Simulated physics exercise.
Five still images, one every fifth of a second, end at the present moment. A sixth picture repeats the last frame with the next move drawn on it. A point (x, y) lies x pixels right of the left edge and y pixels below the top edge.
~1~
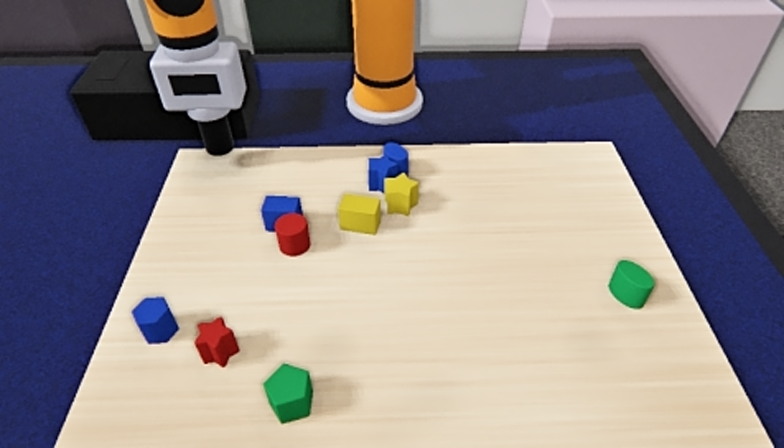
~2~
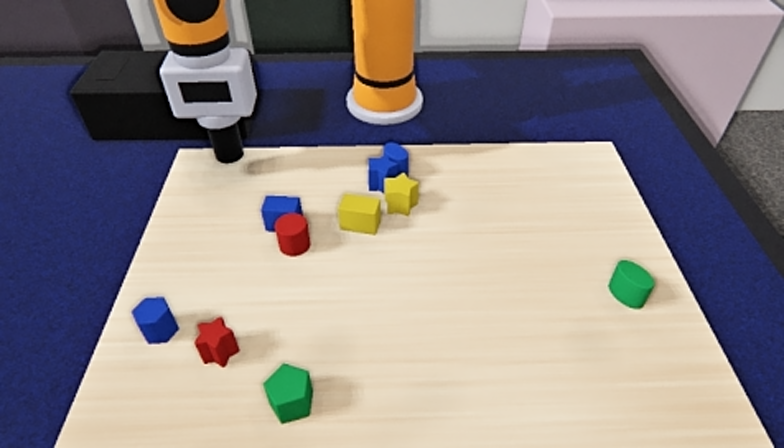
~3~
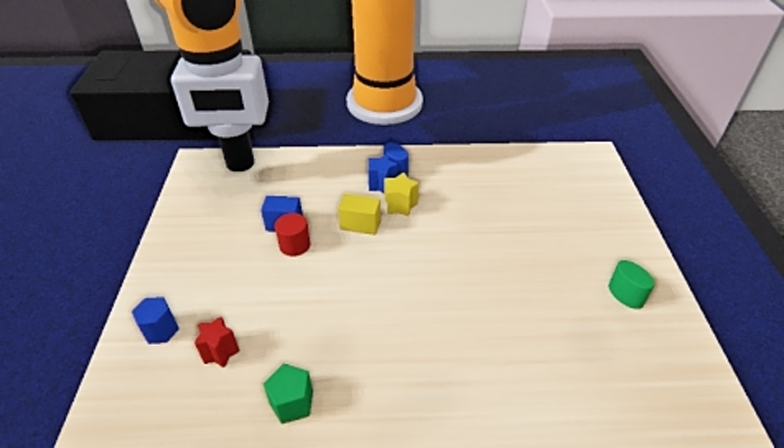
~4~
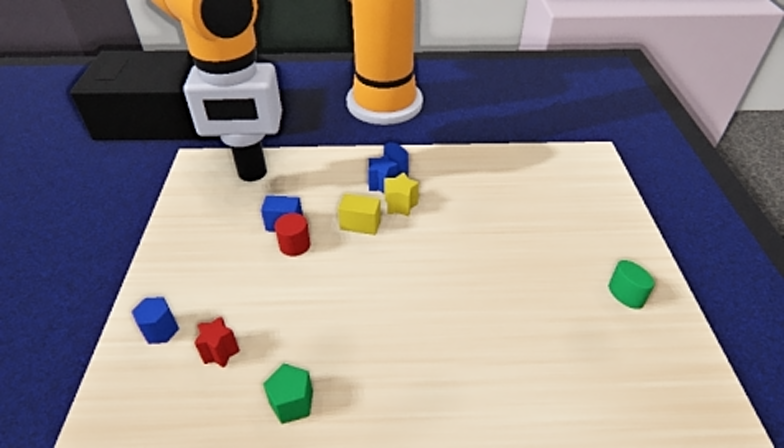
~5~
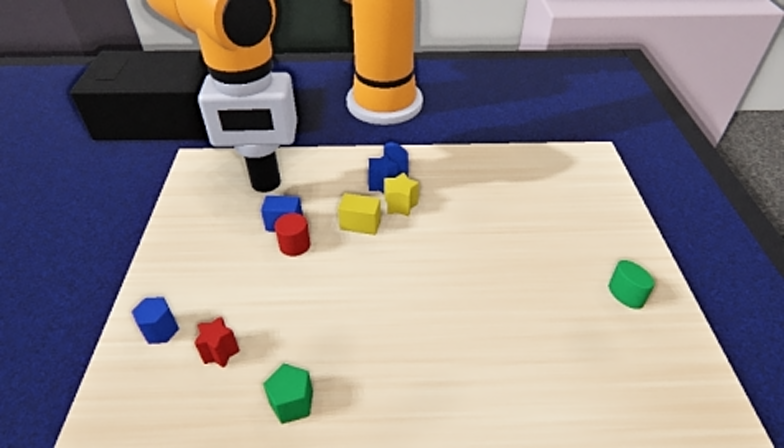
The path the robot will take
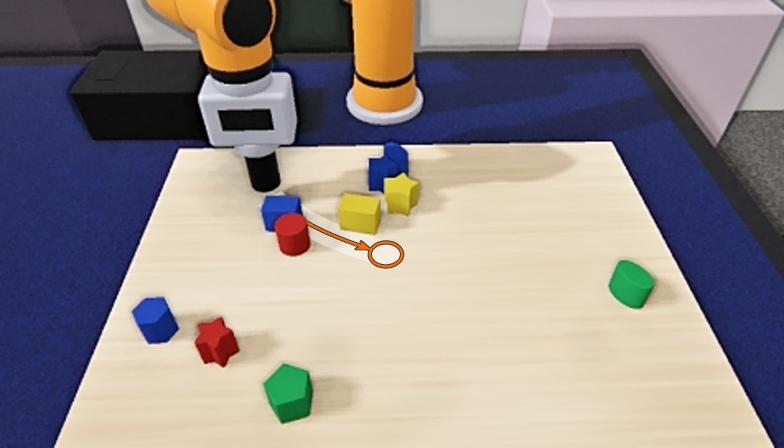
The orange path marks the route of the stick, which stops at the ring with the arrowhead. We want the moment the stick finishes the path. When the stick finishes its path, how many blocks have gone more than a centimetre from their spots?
Going by the path, three or more of them shift by more than about 1 cm.
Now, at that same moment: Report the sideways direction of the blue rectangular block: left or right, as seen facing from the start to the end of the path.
It's pushed right.
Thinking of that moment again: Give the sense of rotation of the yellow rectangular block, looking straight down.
My answer: Anticlockwise.
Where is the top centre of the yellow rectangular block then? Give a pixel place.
Around pixel (386, 205).
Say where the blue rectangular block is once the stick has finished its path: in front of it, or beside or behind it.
I'd say the blue rectangular block has slipped off and sits beside or behind the stick.
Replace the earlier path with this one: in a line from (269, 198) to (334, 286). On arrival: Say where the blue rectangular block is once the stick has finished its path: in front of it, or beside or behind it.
The blue rectangular block is leading.
The drawn path runs from (269, 198) over (320, 229) to (386, 254).
What follows on the original path. One third of the way, stick (299, 204); blue rectangular block (297, 217); red cylinder (298, 237).
Two thirds of the way, stick (339, 223); blue rectangular block (318, 233), turned 25° clockwise; red cylinder (301, 251); yellow rectangular block (371, 203), turned 30° anticlockwise.
At the end, stick (386, 239); blue rectangular block (318, 233), turned 25° clockwise; red cylinder (301, 251); yellow rectangular block (386, 205), turned 80° anticlockwise; yellow star-shaped block not moved.
